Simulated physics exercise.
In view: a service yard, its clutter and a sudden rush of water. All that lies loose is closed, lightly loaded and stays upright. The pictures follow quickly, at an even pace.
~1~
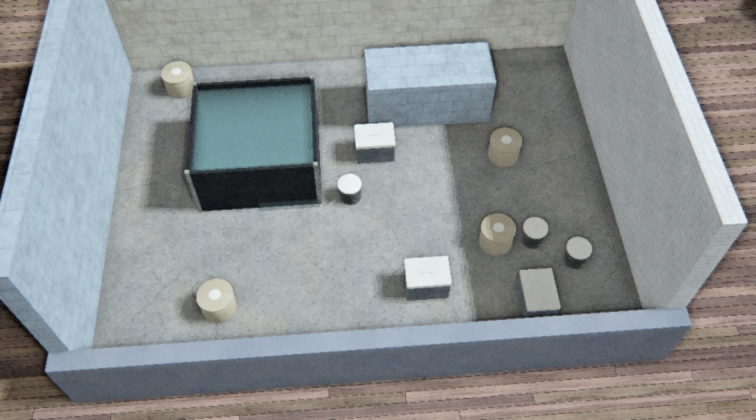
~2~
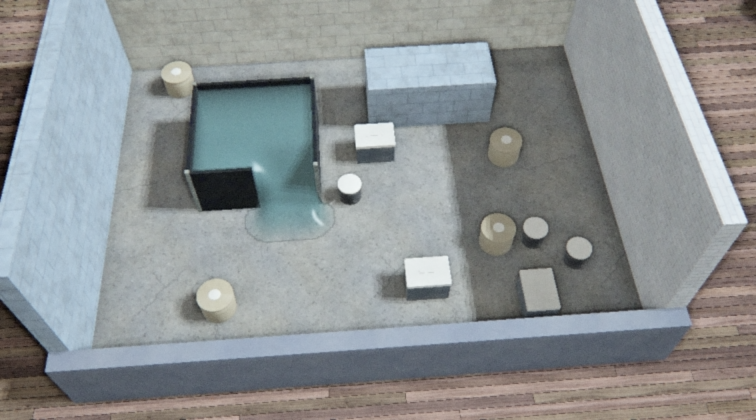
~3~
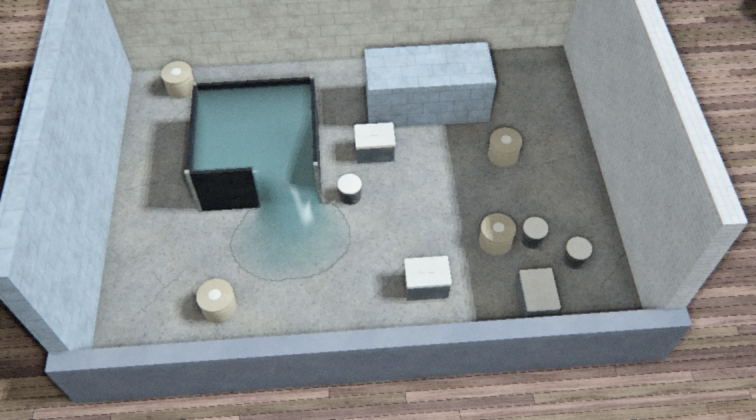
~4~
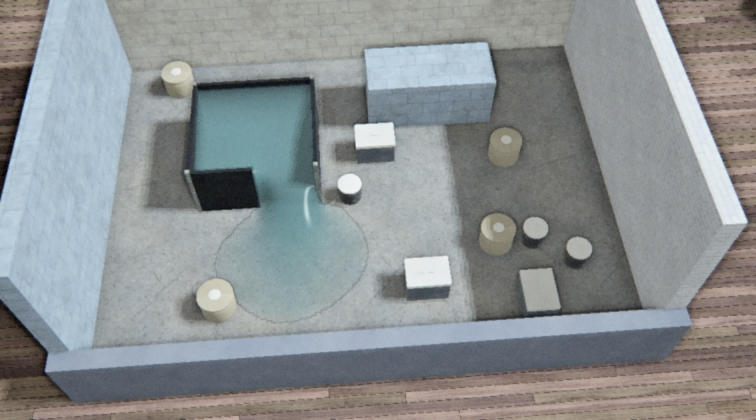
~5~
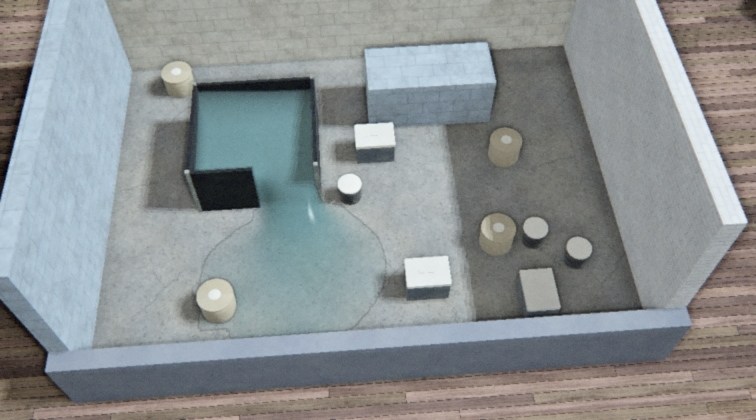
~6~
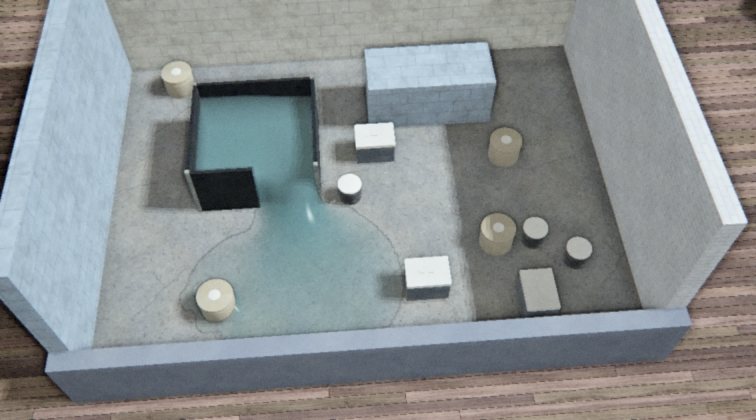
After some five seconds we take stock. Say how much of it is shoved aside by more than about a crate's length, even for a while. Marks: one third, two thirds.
It is one to two thirds.
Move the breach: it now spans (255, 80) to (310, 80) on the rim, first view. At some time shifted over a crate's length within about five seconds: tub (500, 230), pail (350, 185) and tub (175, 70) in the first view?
One after the other: No, not that far, shifted that much.
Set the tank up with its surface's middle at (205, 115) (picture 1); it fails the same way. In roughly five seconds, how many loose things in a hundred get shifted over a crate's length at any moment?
About 50 per cent.
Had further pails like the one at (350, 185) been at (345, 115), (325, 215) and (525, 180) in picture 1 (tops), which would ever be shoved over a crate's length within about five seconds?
In that order: Never so far, swept aside, under that.
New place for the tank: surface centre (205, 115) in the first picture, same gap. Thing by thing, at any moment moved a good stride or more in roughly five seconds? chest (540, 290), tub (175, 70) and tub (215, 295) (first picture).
One after the other: Swept aside, no, pushed that far.
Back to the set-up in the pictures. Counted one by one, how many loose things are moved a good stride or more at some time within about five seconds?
I count 5.
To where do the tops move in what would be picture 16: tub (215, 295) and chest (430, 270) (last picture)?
Near (107, 297) and (571, 283).
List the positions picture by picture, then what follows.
The first frame shows a tub at (215, 295) rests on the ground; a chest at (540, 289) rests on the ground; 0 of 10 have shifted.
The second frame shows a tub at (215, 295) rests on the ground; a chest at (540, 289), on the bottom; 0 of 10 have shifted.
The third frame shows a tub at (215, 295) rests on the ground; a chest at (540, 289), on the bottom; 0 of 10 have shifted.
The fourth frame shows a tub at (215, 295), on the bottom; a chest at (540, 289), on the bottom; 0 of 10 have shifted.
The fifth frame shows a tub at (215, 295), on the bottom; a chest at (540, 289), on the bottom; 0 of 10 have shifted.
The sixth frame shows a tub at (215, 295), on the bottom; a chest at (540, 289) rests on the ground; 0 of 10 have shifted.
A moment on, 0 of 10 are well off their spots; 0 afloat.
Next, 3 of 10 are well off their spots; 2 afloat.
Later, 4 of 10 are well off their spots; 1 afloat.
In the end, 5 of 10 are well off their spots, and 5 have been at some point; 2 afloat.
